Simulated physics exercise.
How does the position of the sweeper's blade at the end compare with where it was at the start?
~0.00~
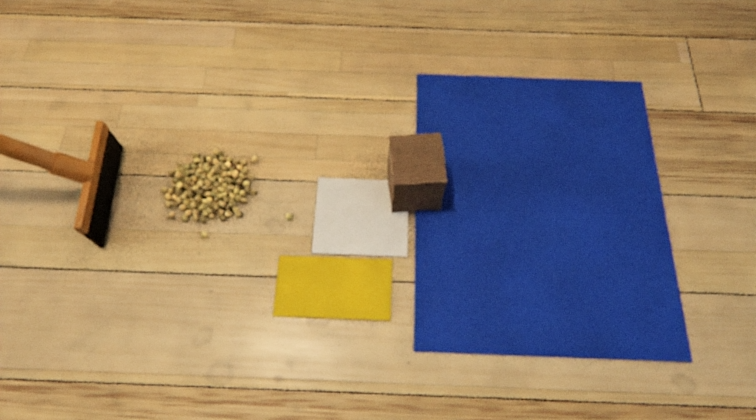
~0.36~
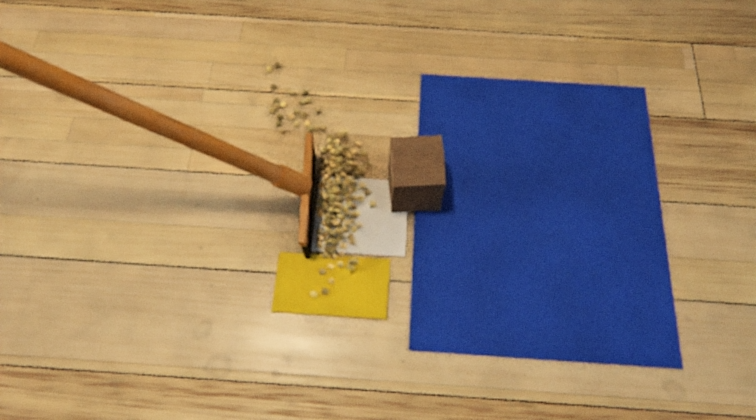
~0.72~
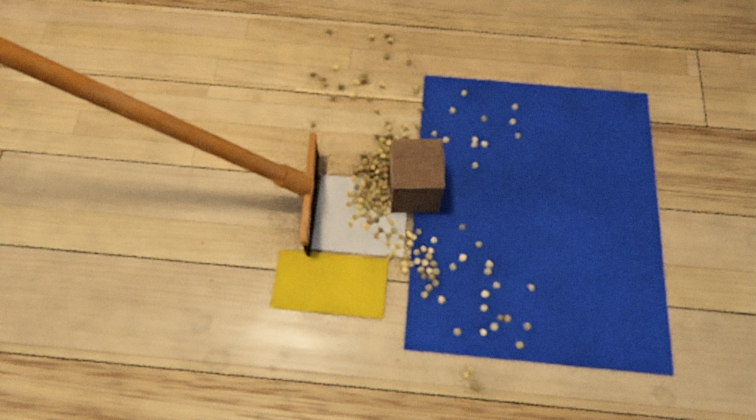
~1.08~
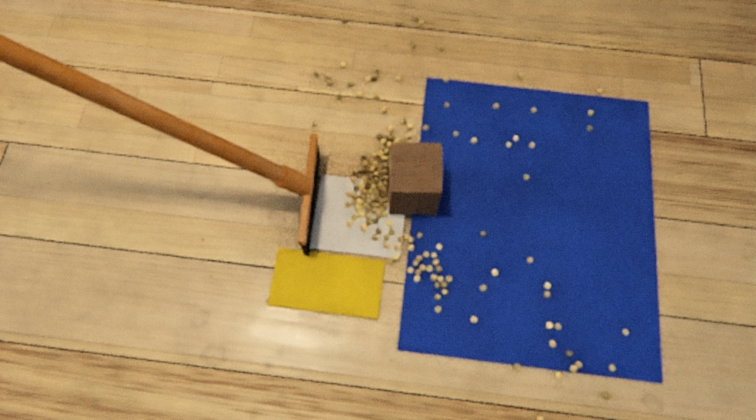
The blade began on bare floor at the far left, well away from the mats. By the end it was farther right, standing at the left side of the white mat, just above the yellow one.
